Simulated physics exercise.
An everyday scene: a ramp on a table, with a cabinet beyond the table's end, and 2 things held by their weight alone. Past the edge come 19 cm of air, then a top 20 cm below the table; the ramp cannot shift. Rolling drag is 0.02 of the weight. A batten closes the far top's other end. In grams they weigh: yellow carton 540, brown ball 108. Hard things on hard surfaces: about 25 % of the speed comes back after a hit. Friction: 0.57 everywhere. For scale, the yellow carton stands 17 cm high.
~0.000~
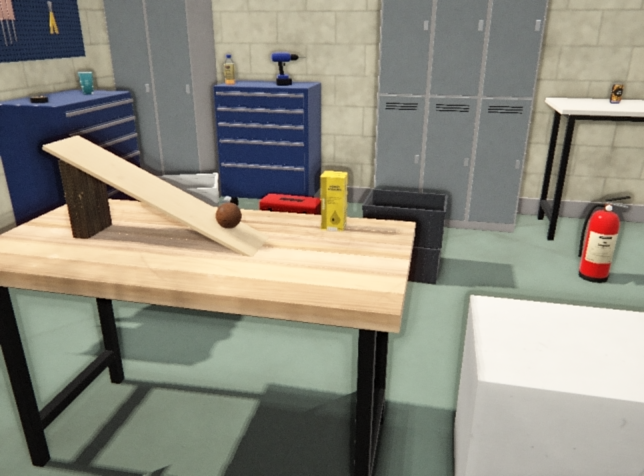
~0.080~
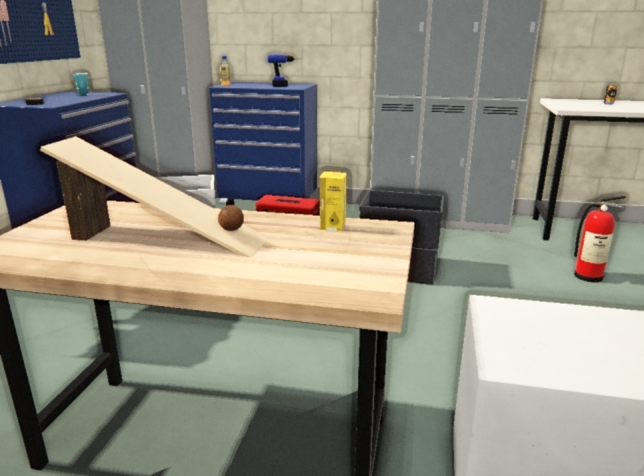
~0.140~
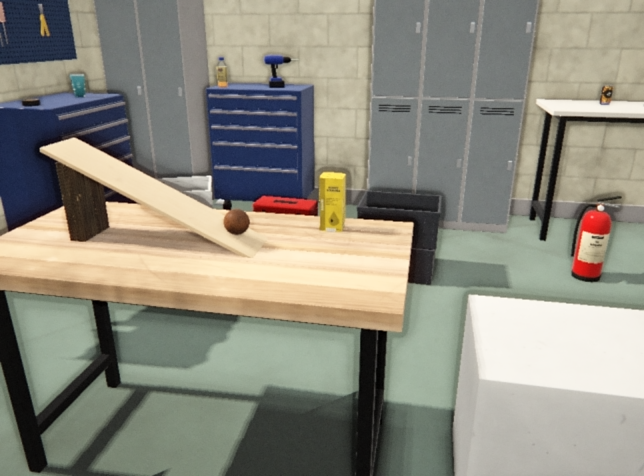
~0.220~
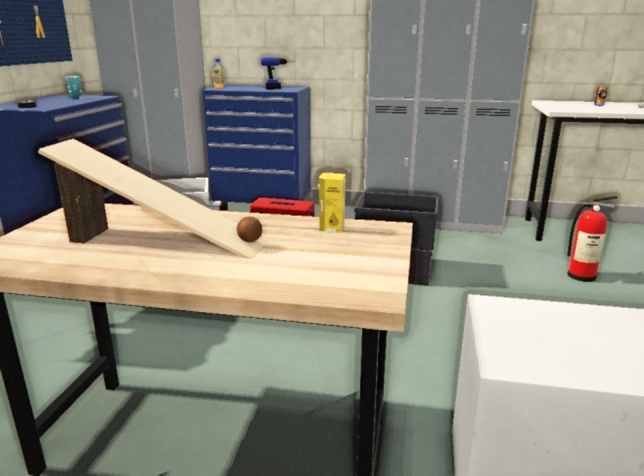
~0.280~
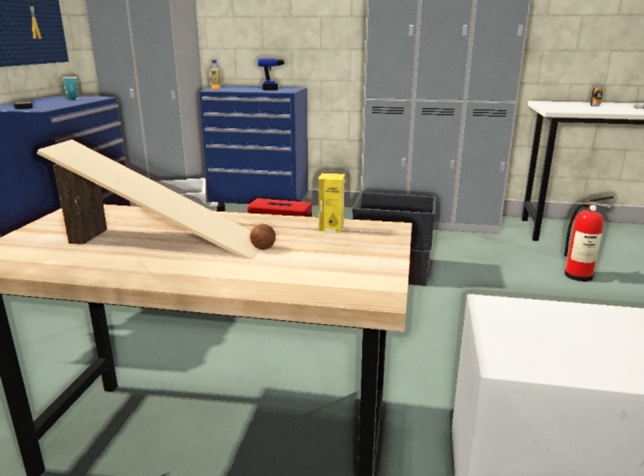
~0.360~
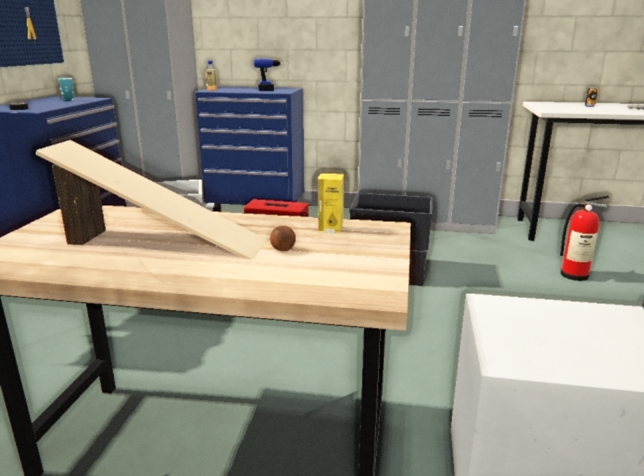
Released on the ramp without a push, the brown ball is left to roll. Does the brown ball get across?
It comes up short.
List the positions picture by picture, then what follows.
In the first picture, edge 51 cm away; brown ball (229, 216); yellow carton (334, 201).
In the second picture, edge 51 cm away; brown ball (231, 218); yellow carton (333, 202).
In the third picture, edge 49 cm away; brown ball (237, 222); yellow carton (333, 203).
In the fourth picture, edge 45 cm away; brown ball (250, 230); yellow carton (332, 203).
In the fifth picture, edge 41 cm away; brown ball (263, 237); yellow carton (332, 204).
In the sixth picture, edge 35 cm away; brown ball (283, 239); yellow carton (331, 204).
After 0.66 s, edge 14 cm away; brown ball near (358, 243).
After 1.06 s, 12 cm past the table's edge; brown ball near (451, 306).
After 1.26 s, down in the gap; brown ball near (432, 441).
In the end (1.5 s), down in the gap; yellow carton under 8 cm from the start.
